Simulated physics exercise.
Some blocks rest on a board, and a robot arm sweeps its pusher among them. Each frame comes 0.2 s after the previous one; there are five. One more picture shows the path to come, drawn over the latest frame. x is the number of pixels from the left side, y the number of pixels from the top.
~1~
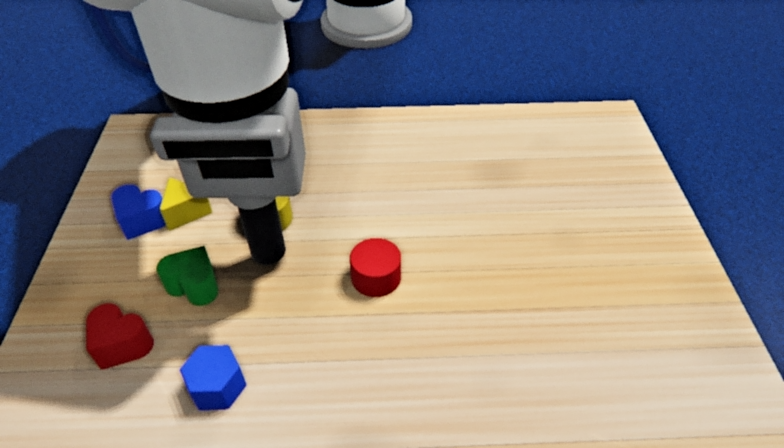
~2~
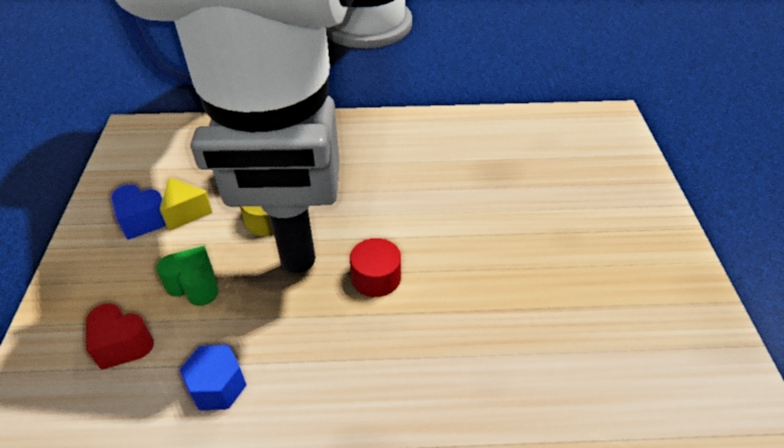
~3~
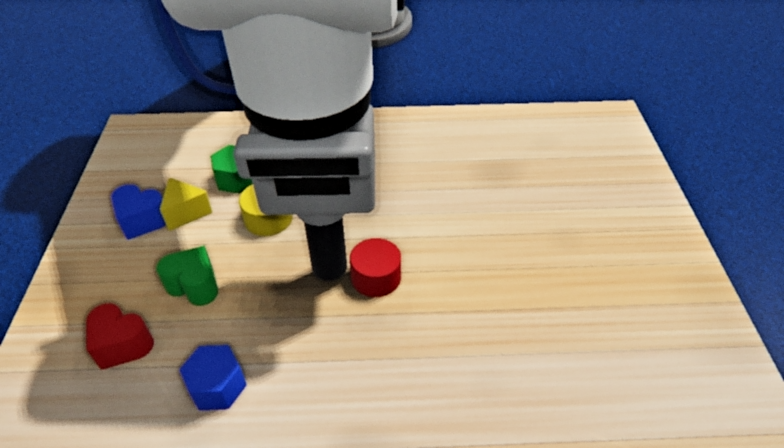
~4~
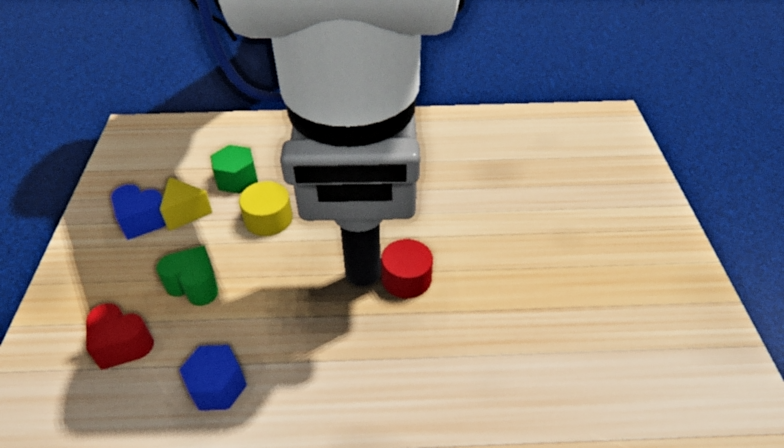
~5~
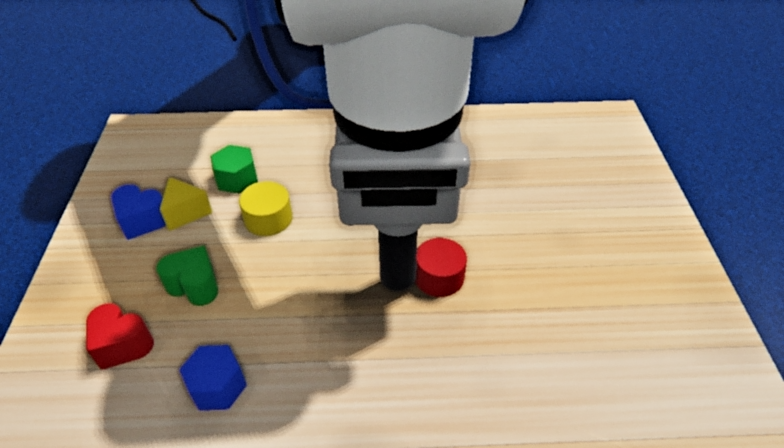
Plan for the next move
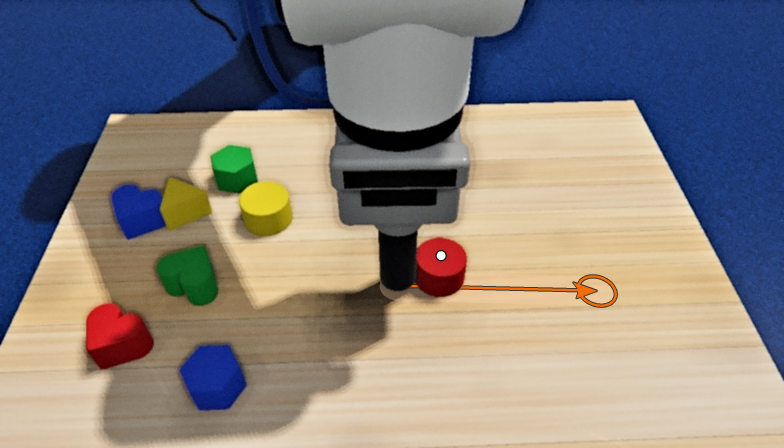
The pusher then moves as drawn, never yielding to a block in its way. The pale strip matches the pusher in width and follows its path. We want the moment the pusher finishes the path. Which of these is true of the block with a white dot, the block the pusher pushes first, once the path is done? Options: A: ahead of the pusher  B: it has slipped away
My answer is option B.
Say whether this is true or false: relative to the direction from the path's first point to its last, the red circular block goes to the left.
The claim holds.
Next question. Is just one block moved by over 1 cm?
I expect so.
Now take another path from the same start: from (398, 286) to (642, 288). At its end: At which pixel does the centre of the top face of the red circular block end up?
Most likely (533, 230).
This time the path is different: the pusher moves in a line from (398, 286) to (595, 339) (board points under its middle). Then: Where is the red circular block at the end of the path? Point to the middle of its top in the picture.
Located at (484, 250).
Path on the board, in a line from (398, 286) to (597, 291); the dot is on the red circular block.
What follows on the original path. One third of the way, pusher at (465, 280); red circular block at (499, 244).
Two thirds of the way, pusher at (534, 282); red circular block at (526, 234).
At the end, pusher at (600, 283); red circular block at (526, 234).
